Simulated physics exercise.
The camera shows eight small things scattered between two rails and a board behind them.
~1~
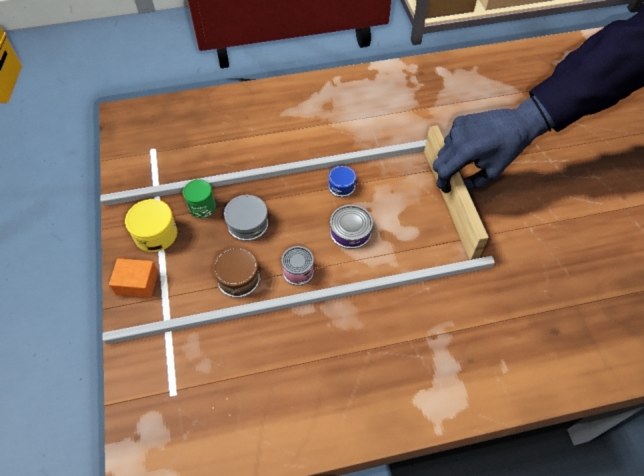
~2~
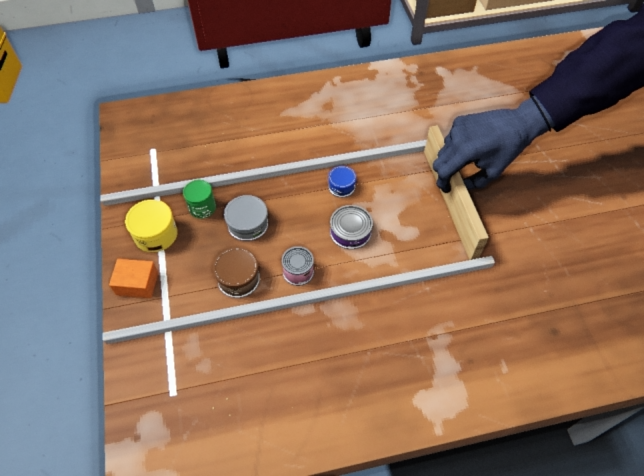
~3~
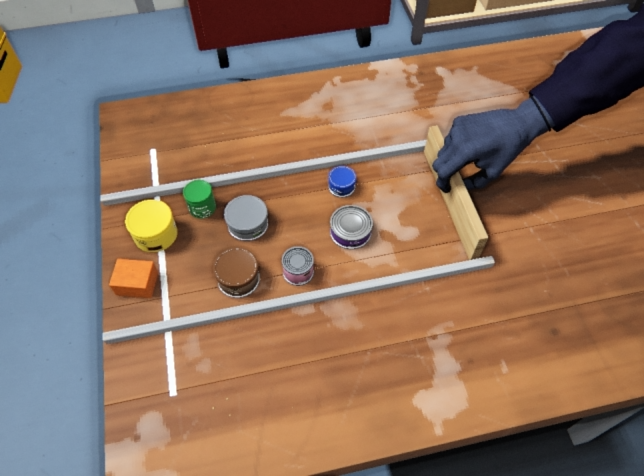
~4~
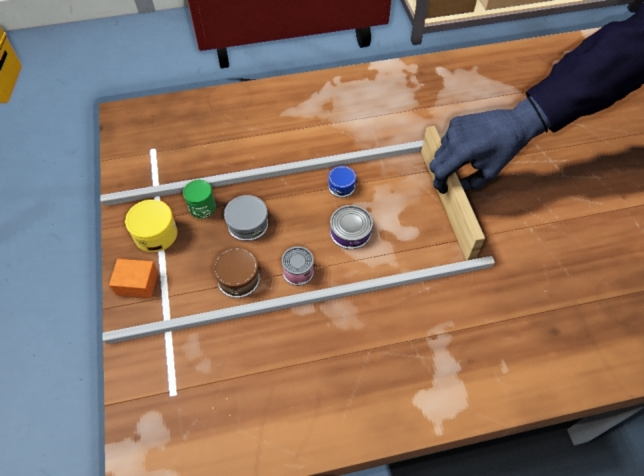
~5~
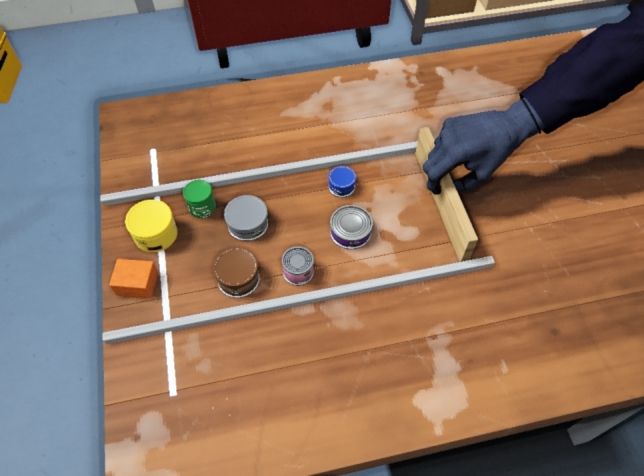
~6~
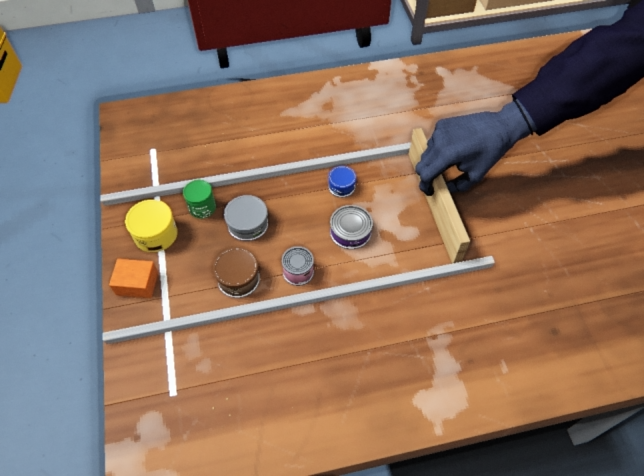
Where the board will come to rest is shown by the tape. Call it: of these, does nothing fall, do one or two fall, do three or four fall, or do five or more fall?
One or two fall.
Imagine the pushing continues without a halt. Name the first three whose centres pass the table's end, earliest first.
The order is the yellow tub, the orange block, then the brown tin.
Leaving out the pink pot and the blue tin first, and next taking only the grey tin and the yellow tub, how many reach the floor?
The count is 2 in one try and 1 in the other, in that order.
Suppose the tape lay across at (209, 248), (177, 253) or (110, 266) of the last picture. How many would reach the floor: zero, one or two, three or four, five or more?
In turn: None, either one or two, more than four.
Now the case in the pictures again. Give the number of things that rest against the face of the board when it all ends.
Number in contact with it: 3.
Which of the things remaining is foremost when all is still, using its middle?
Nearest at the end: The brown tin.
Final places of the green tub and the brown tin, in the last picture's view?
The green tub at (123, 205), the brown tin at (109, 308).
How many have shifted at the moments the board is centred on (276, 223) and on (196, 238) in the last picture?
At the first spot 5, then 8.
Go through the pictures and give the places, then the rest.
Orange block (134, 278); yellow tub (152, 226); green tub (200, 199); board (453, 191); tape (162, 256), in the first frame.
Yellow tub (152, 227); purple tin (351, 227), in the second frame.
Green tub (200, 200); blue tin (342, 182), in the third frame.
Orange block (134, 278); pink pot (298, 266), in the fourth frame.
Yellow tub (152, 227); board (444, 192), in the fifth frame.
Orange block (134, 278); yellow tub (152, 227); green tub (200, 200); board (437, 194); tape (162, 256), in the sixth frame.
Early on, none off yet; orange block at rest near (134, 278); yellow tub at rest near (152, 227); green tub at rest near (200, 200).
Finally, the number that fall off is one or two; lost, yellow tub and orange block.
